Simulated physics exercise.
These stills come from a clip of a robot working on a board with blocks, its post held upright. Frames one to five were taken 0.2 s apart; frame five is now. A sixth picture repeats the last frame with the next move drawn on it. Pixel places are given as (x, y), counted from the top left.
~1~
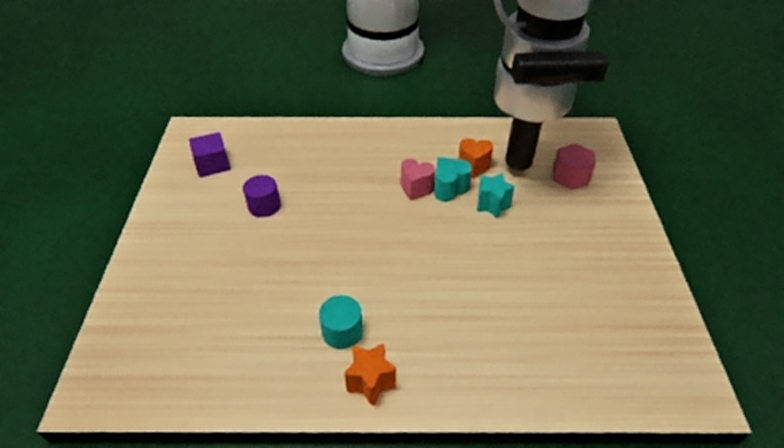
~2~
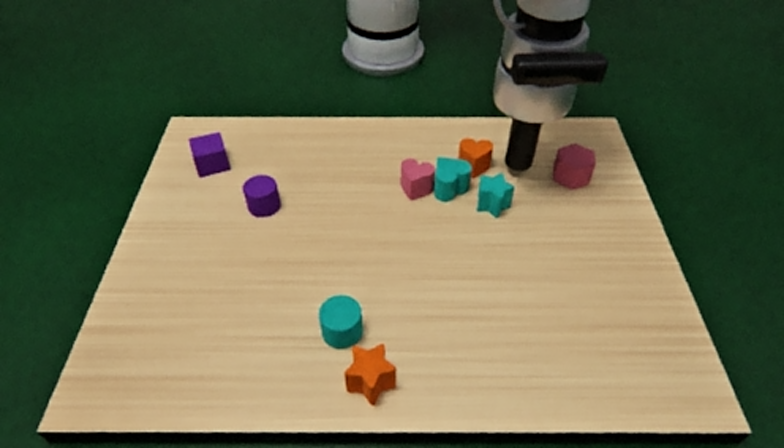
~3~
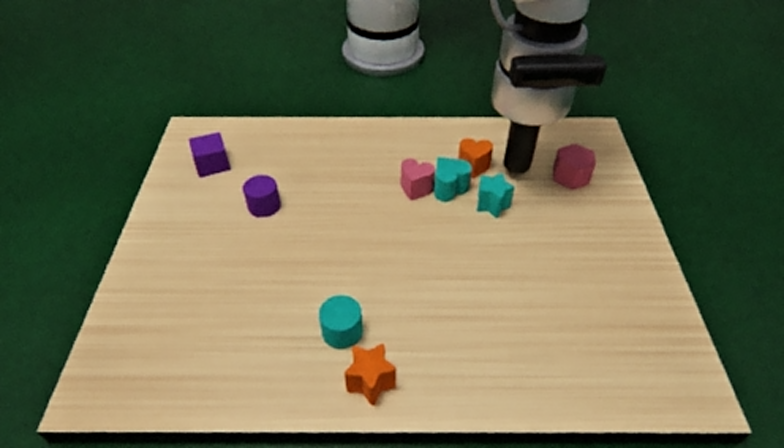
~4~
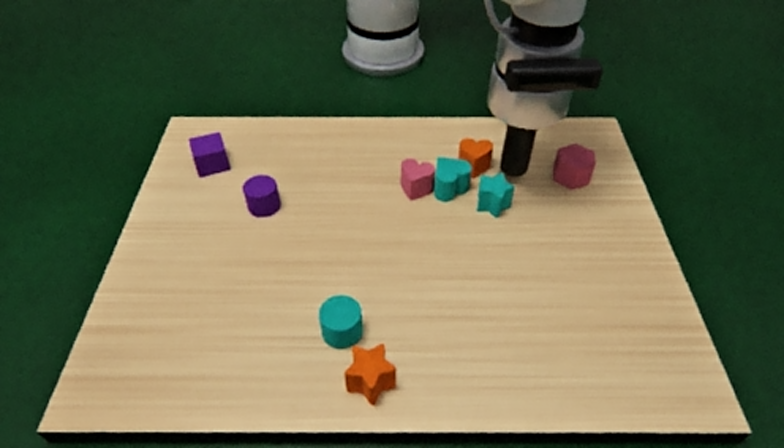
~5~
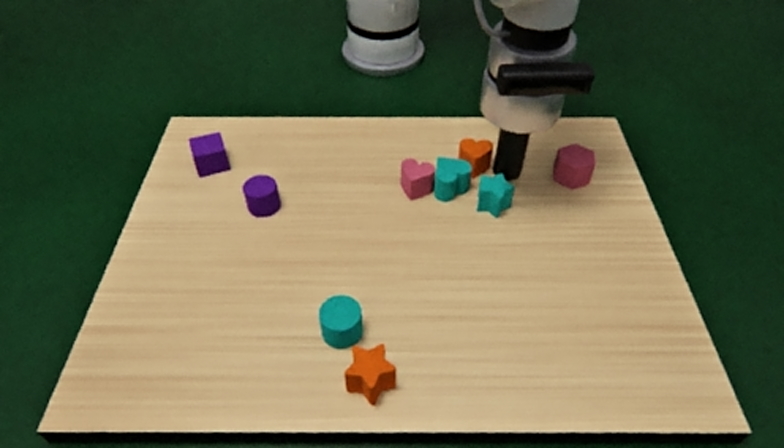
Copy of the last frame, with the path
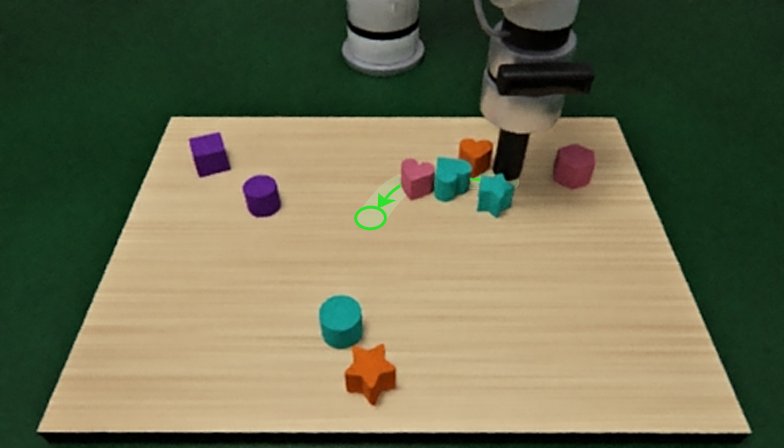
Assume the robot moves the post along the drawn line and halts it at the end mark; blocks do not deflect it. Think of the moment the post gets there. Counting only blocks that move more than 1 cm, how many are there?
The answer will be at least three.
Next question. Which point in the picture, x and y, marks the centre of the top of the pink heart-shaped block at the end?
Its top centre is at about (341, 205).
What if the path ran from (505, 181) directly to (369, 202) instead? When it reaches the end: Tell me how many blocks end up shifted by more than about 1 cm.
That makes 2 blocks.
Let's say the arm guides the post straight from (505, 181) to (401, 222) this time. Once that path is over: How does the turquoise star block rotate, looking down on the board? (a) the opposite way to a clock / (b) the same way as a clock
That would be a.
Drawn move, from (505, 181) via (452, 178) and (401, 185), ending at (371, 218).
The first path, step by step. One third of the way, post at (452, 171); pink heart-shaped block at (397, 173), turned 50° clockwise; turquoise heart-shaped block at (431, 175), turned 40° anticlockwise; orange heart-shaped block at (458, 140), turned 40° clockwise.
Two thirds of the way, post at (401, 178); pink heart-shaped block at (372, 184); turquoise heart-shaped block at (411, 185); orange heart-shaped block at (458, 140), turned 40° clockwise.
At the end, post at (370, 210); pink heart-shaped block at (341, 205), turned 195° clockwise; turquoise heart-shaped block at (405, 195), turned 215° anticlockwise; orange heart-shaped block at (458, 140), turned 40° clockwise; turquoise star block still.
